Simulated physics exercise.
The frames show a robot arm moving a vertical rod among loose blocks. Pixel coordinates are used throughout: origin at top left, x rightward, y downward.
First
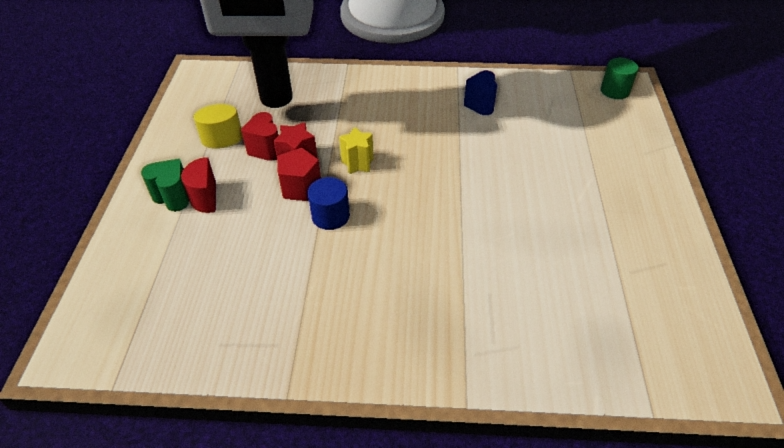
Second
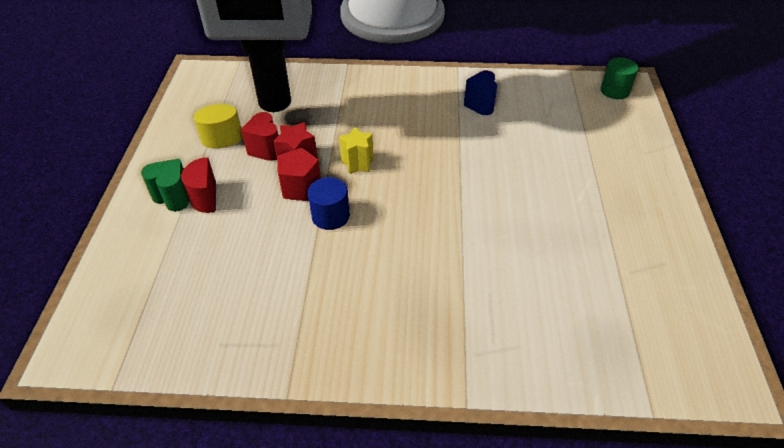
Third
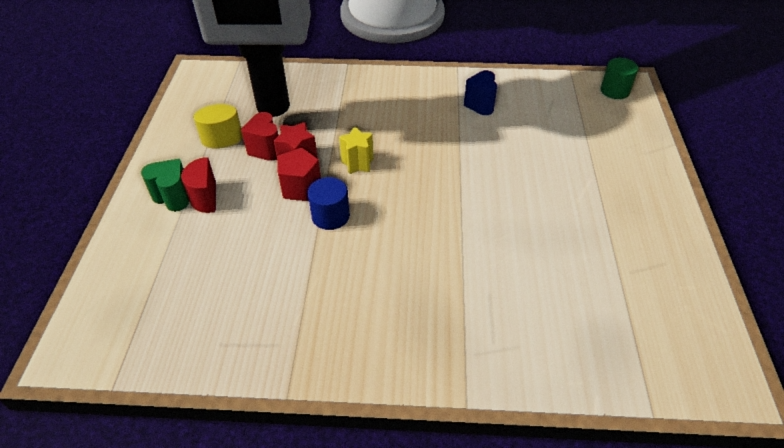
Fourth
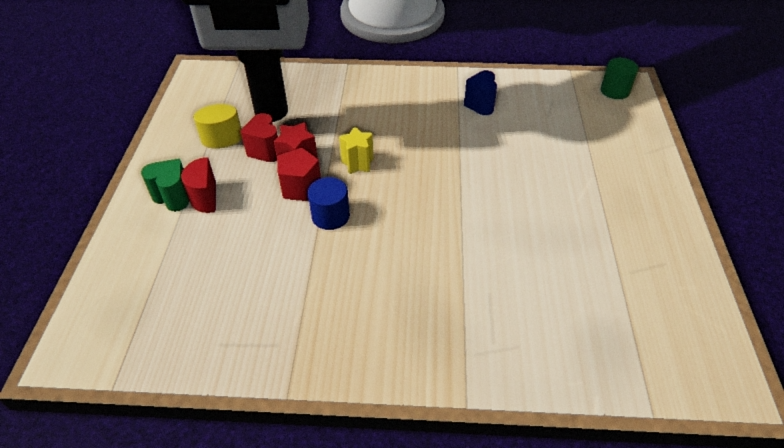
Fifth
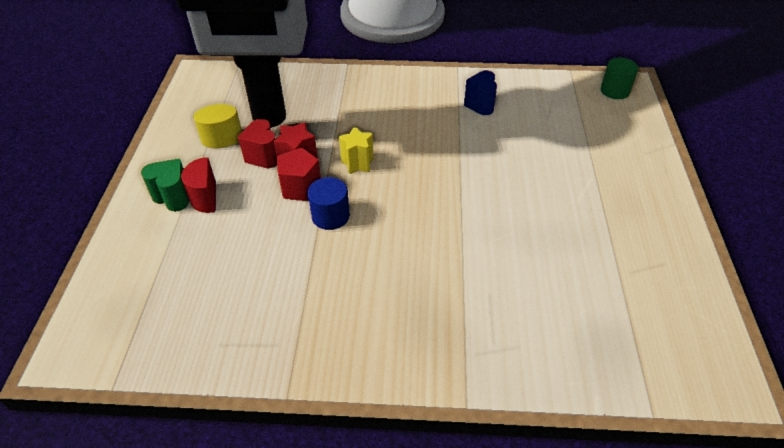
The robot arm's black rod crept slightly toward the front of the wooden board and a touch left, nudging the red heart-shaped block forward a tiny bit while the other blocks stayed still.
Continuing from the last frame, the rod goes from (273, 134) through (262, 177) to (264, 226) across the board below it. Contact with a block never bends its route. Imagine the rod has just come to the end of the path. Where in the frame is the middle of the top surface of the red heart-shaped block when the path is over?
I think it will end close to (220, 215).
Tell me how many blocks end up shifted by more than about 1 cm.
Blocks displaced: 1.
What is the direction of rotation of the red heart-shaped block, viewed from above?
It goes round the way clock hands do.
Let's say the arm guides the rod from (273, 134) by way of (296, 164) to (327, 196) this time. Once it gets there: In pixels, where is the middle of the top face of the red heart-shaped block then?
It is going to be at (259, 153).
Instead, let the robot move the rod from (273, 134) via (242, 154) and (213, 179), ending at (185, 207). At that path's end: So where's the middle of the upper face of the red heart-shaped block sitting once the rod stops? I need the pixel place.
My estimate: (238, 156).
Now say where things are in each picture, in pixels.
Tip of the rod at (277, 100), middles of tops, red heart-shaped block at (261, 124), red star at (294, 134), in the first frame.
Rod at (275, 104), nothing pushed, in the second frame.
Rod at (274, 108), nothing pushed, in the third frame.
Rod at (272, 113), red heart-shaped block at (260, 126), in the fourth frame.
Rod at (270, 119), red heart-shaped block at (258, 132), red star at (294, 134), in the fifth frame.
The first path, step by step. One third of the way, rod at (263, 147); red heart-shaped block at (246, 162).
Two thirds of the way, rod at (257, 178); red heart-shaped block at (231, 193), turned 35° clockwise.
At the end, rod at (260, 211); red heart-shaped block at (220, 215), turned 100° clockwise; red star unmoved.
